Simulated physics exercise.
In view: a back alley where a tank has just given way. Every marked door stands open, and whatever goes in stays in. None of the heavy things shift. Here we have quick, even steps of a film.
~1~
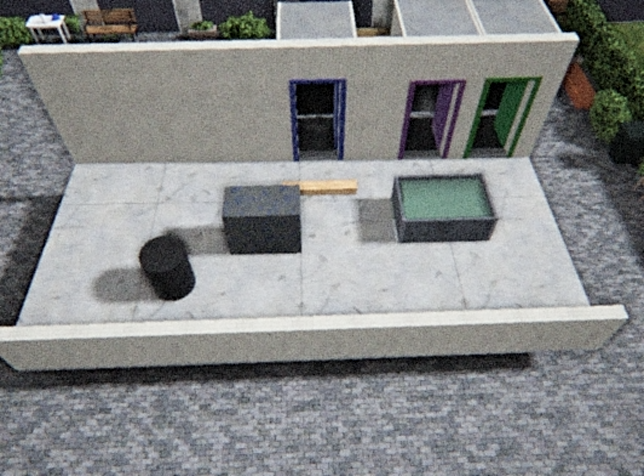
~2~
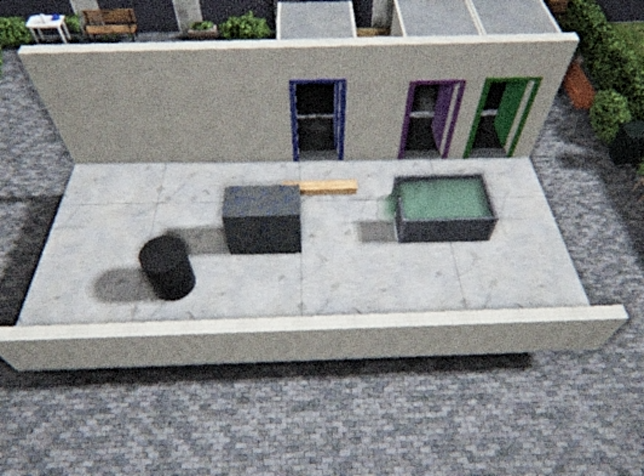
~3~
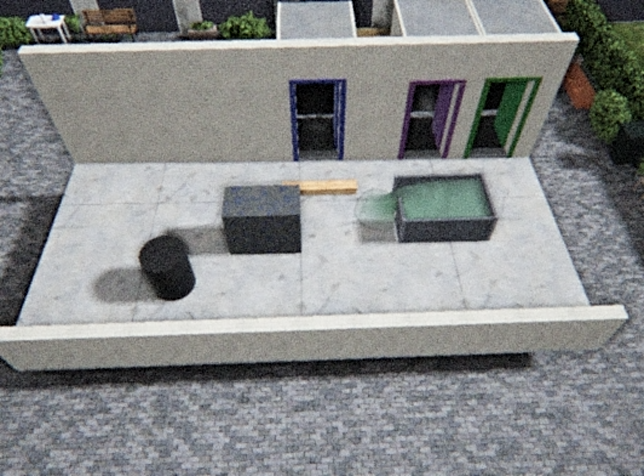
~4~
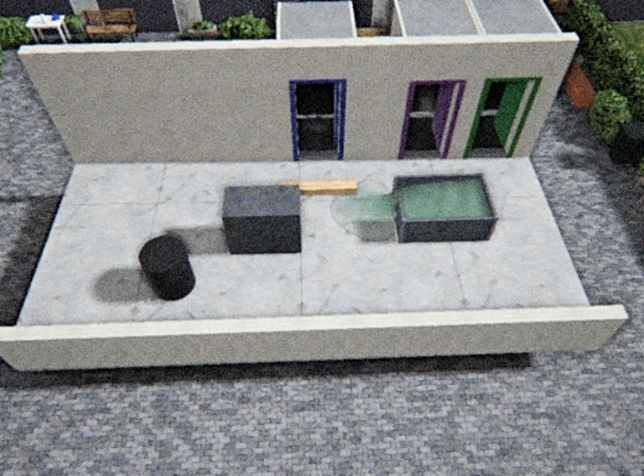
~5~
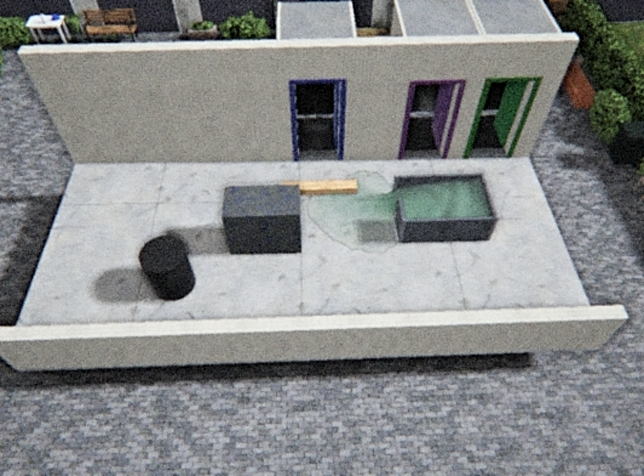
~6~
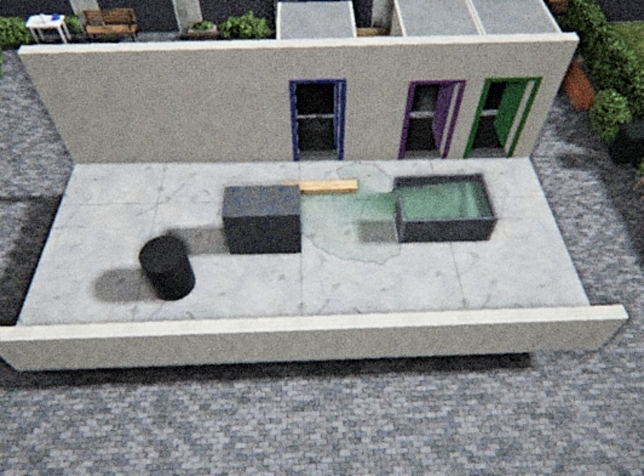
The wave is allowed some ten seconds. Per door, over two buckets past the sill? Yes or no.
Blue door no, green door no, purple door no.
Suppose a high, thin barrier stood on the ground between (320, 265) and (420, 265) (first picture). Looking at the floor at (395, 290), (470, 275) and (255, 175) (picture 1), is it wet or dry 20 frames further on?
As listed: Dry, clear, under water.
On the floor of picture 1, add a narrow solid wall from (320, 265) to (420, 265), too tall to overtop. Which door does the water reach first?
It is the door marked blue.
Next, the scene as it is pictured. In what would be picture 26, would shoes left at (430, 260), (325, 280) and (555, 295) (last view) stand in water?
Point 1: Not wet; point 2: Drenched; point 3: Not wet.
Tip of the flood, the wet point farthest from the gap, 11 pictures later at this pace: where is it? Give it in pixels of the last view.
(134, 202).
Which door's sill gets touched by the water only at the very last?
The green one.
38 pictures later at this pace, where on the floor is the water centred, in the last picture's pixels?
(321, 225).
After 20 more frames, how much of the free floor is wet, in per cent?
My estimate is close to 45 per cent.
A moment on, water covers 15 % of the floor; the blue door wet at the sill, nothing in, the green door not reached, the purple door not reached.
Next, water covers 25 % of the floor; the blue door under two buckets in, the green door not reached, the purple door wet at the sill, nothing in.
Then, water covers 45 % of the floor; the blue door under two buckets in, the green door wet at the sill, nothing in, the purple door wet at the sill, nothing in.
Later, water covers 55 % of the floor; the blue door under two buckets in, the green door wet at the sill, nothing in, the purple door wet at the sill, nothing in.
In the end, water covers 65 % of the floor; the blue door under two buckets in, the green door wet at the sill, nothing in, the purple door wet at the sill, nothing in.
